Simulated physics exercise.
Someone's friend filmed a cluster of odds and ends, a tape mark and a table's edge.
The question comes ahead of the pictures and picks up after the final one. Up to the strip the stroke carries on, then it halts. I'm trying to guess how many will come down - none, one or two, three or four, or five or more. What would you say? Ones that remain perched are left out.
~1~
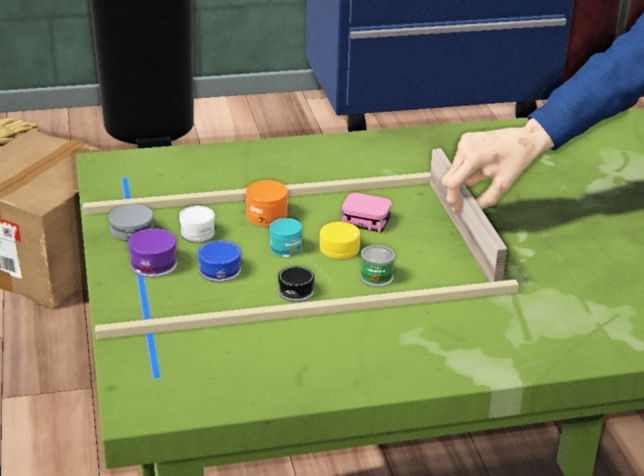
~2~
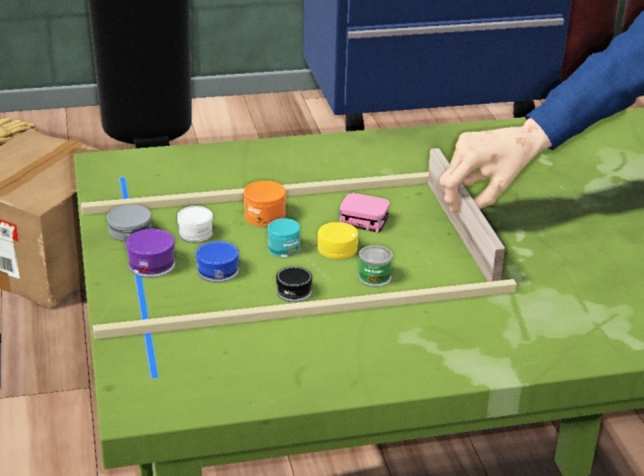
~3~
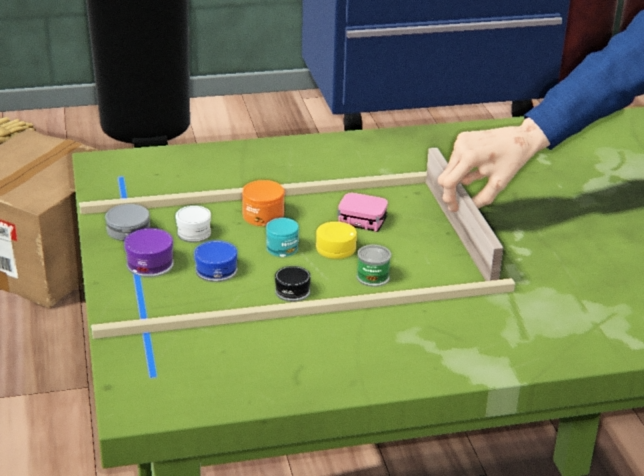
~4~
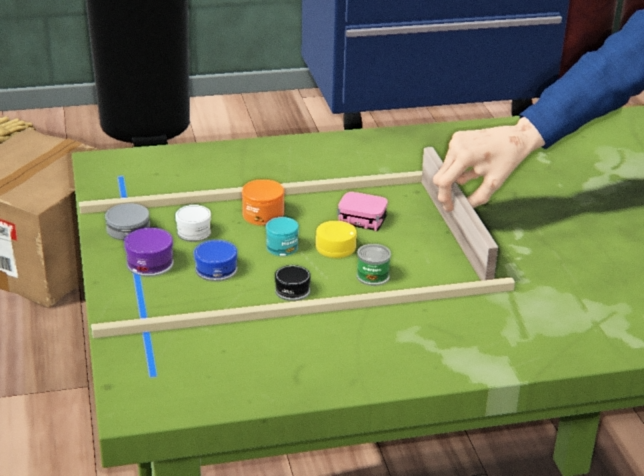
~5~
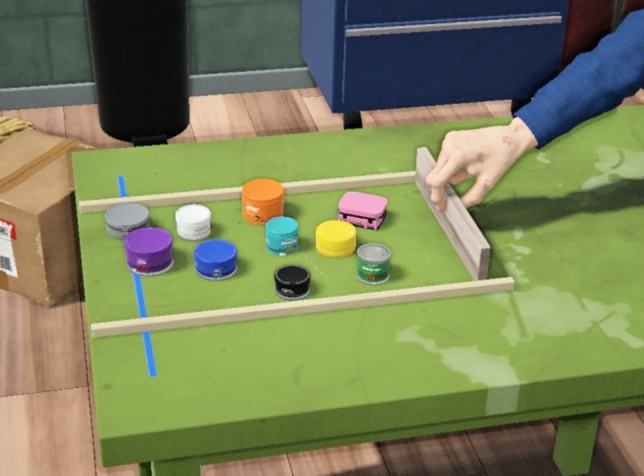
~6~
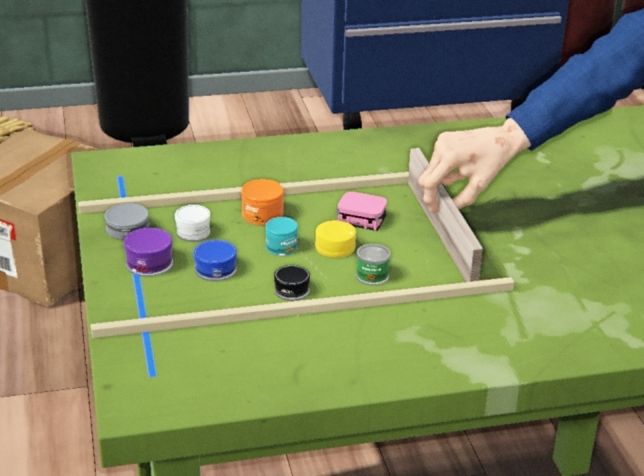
Well, what drops off the end works out to three or four of them.
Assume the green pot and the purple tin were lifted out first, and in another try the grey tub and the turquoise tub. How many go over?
First try 3, second try 2.
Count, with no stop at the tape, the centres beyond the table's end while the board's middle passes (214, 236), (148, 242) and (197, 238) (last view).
Middles past end - pos 1: 0, pos 2: 3, pos 3: 0.
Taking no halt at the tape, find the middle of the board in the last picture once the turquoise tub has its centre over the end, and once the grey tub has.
When the turquoise tub crosses, the middle is near (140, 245); when the grey tub crosses, near (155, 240).
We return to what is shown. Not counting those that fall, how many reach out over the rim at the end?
Looks like 1 of them.
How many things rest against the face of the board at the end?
It ends up touching 5.
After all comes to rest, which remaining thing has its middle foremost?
Ending up nearest is the blue pot.
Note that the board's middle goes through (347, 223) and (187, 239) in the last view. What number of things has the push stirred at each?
3 and 10.
Soon after, none off yet; grey tub at rest near (127, 222); purple tin at rest near (149, 252); white pot at rest near (193, 223).
After that, none off yet; grey tub displaced a little near (114, 220); purple tin displaced about its own width near (95, 257); white pot displaced well along near (124, 238).
In the end, the number that fall off is three or four; gone, turquoise tub, white pot, purple tin and grey tub.
